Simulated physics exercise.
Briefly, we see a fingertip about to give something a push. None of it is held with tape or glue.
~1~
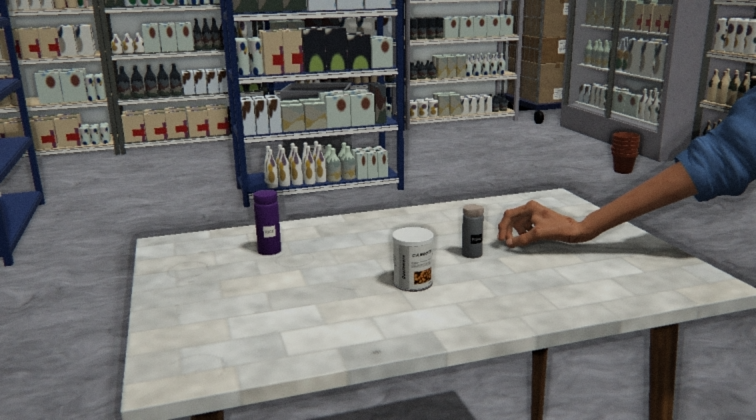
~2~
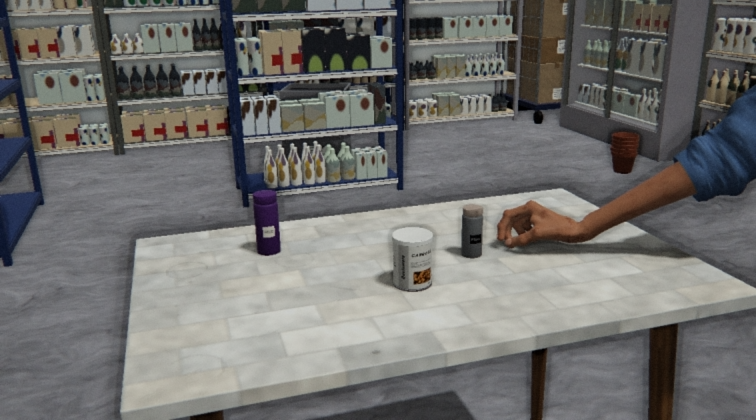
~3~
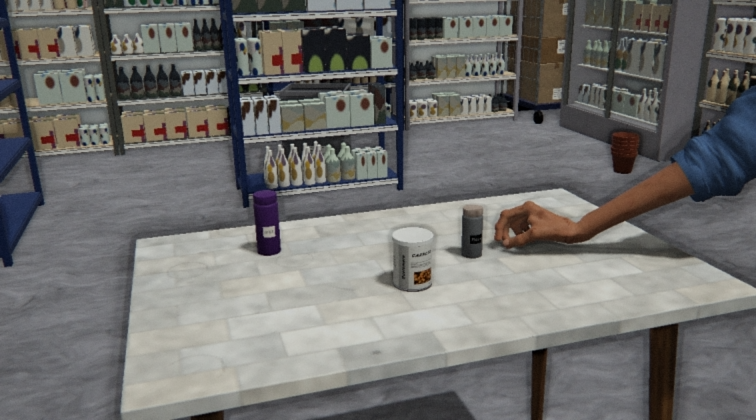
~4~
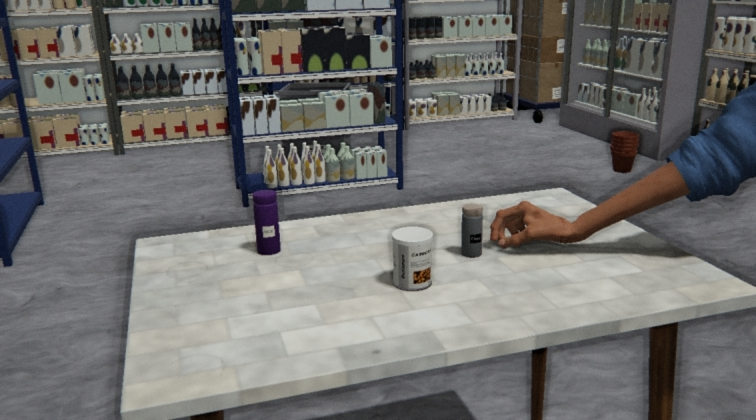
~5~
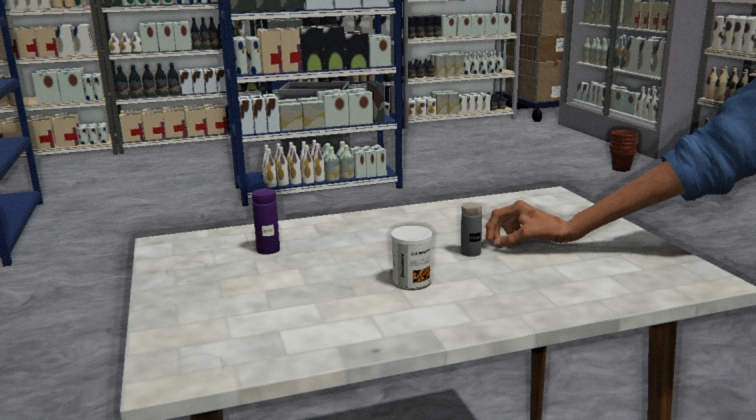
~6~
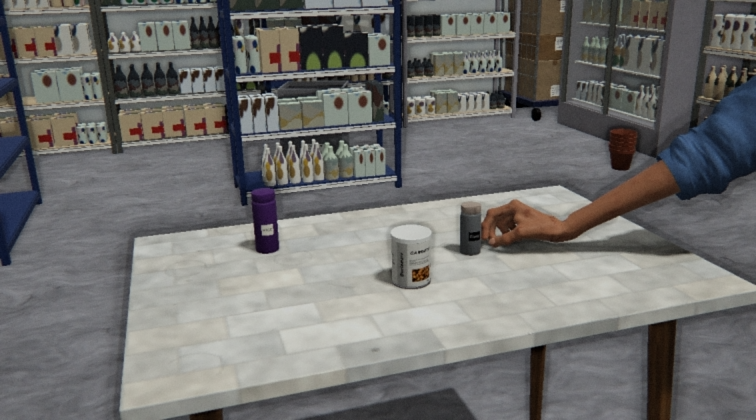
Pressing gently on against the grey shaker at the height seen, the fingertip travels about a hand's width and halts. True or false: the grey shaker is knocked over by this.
False.
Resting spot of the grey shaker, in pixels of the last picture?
At about (413, 237).
Then, 0.40 s on from there, grey shaker shifted about its own width near (456, 230).
Then, 0.70 s on from there, grey shaker shifted about its own width near (440, 232).
Then, 1.10 s on from there, grey shaker shifted well along near (419, 236).
In the end, moved from the start, grey shaker. At the end, from the last picture's camera, grey shaker near (414, 237).
